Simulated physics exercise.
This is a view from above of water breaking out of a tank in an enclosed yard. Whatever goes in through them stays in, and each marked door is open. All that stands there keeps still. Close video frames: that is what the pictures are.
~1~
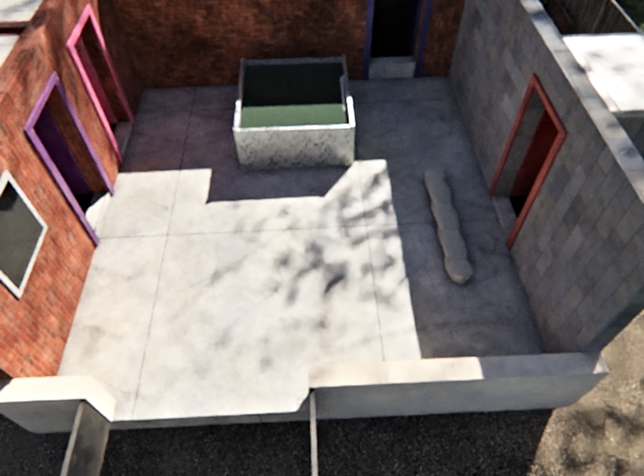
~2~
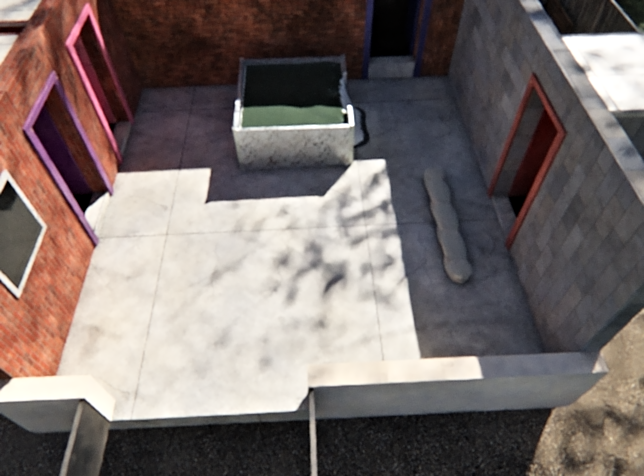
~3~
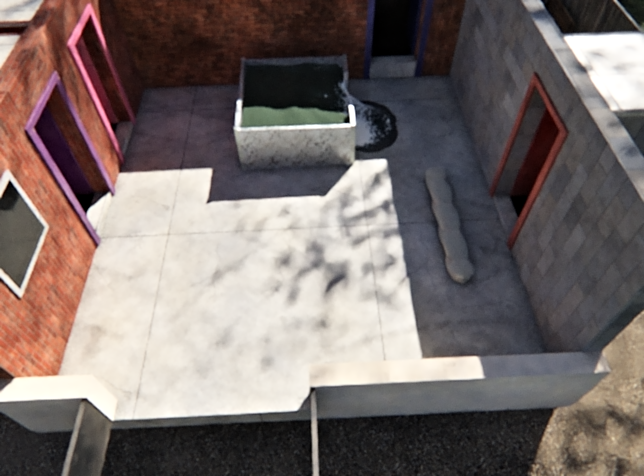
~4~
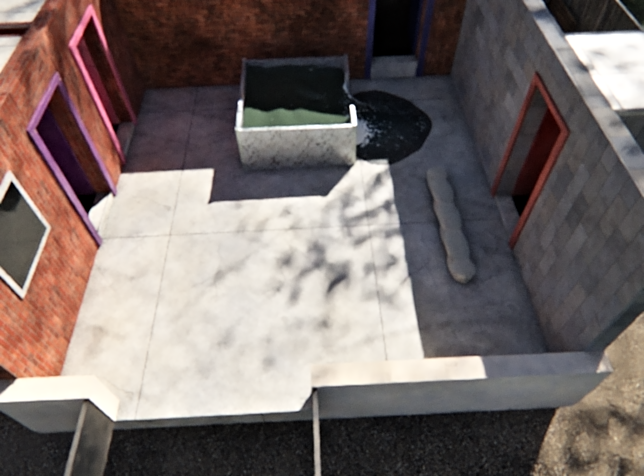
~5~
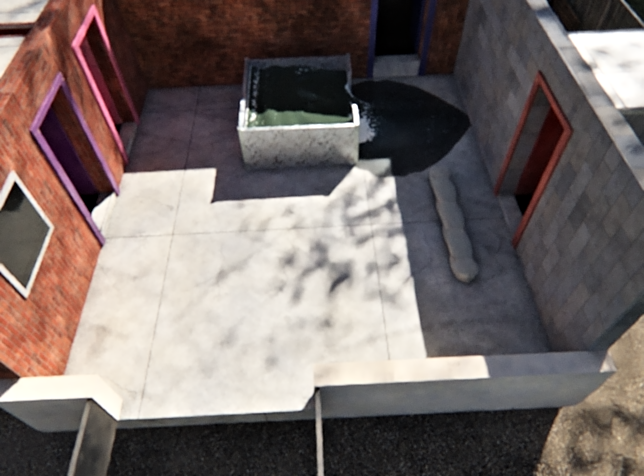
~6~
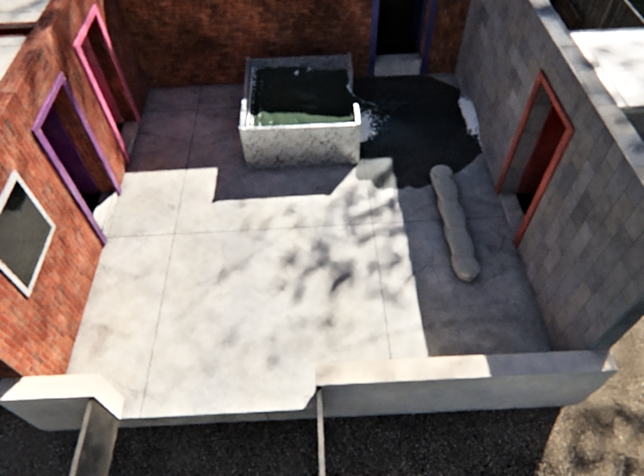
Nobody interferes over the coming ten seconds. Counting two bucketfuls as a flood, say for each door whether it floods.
In the end the red door breaks the limit for sure; the blue door respects the limit for sure; the purple door respects the limit for sure; the pink door respects the limit for sure.
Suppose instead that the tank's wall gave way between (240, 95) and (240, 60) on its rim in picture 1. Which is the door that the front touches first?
The one in pink.
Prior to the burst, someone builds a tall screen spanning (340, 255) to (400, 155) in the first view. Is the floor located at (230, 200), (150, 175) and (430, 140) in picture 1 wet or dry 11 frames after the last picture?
One after the other: Free of water, dry, awash.
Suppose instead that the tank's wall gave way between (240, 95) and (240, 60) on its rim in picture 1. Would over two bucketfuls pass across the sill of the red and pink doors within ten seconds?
The red door remains within the limit and the pink door tops the limit.
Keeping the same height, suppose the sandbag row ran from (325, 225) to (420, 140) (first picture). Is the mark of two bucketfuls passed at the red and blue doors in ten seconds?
In short: The red door holds; the blue door keeps below it.
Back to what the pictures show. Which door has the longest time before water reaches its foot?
It's the door marked purple.
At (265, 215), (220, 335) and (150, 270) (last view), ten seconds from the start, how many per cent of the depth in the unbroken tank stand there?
6, 4 and 12 per cent, roughly.
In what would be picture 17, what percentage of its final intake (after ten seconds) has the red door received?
About 0 per cent.
A moment on, water covers 20 % of the floor; the red door wet at the sill, nothing in, the blue door wet at the sill, nothing in, the purple door not reached, the pink door not reached.
Next, water covers 25 % of the floor; the red door wet at the sill, nothing in, the blue door wet at the sill, nothing in, the purple door not reached, the pink door not reached.
Then, water covers 35 % of the floor; the red door under two buckets in, the blue door wet at the sill, nothing in, the purple door not reached, the pink door not reached.
Later, water covers 80 % of the floor; the red door over two buckets in, the blue door wet at the sill, nothing in, the purple door wet at the sill, nothing in, the pink door wet at the sill, nothing in.
In the end, water covers 90 % of the floor; the red door over two buckets in, the blue door wet at the sill, nothing in, the purple door under two buckets in, the pink door wet at the sill, nothing in.
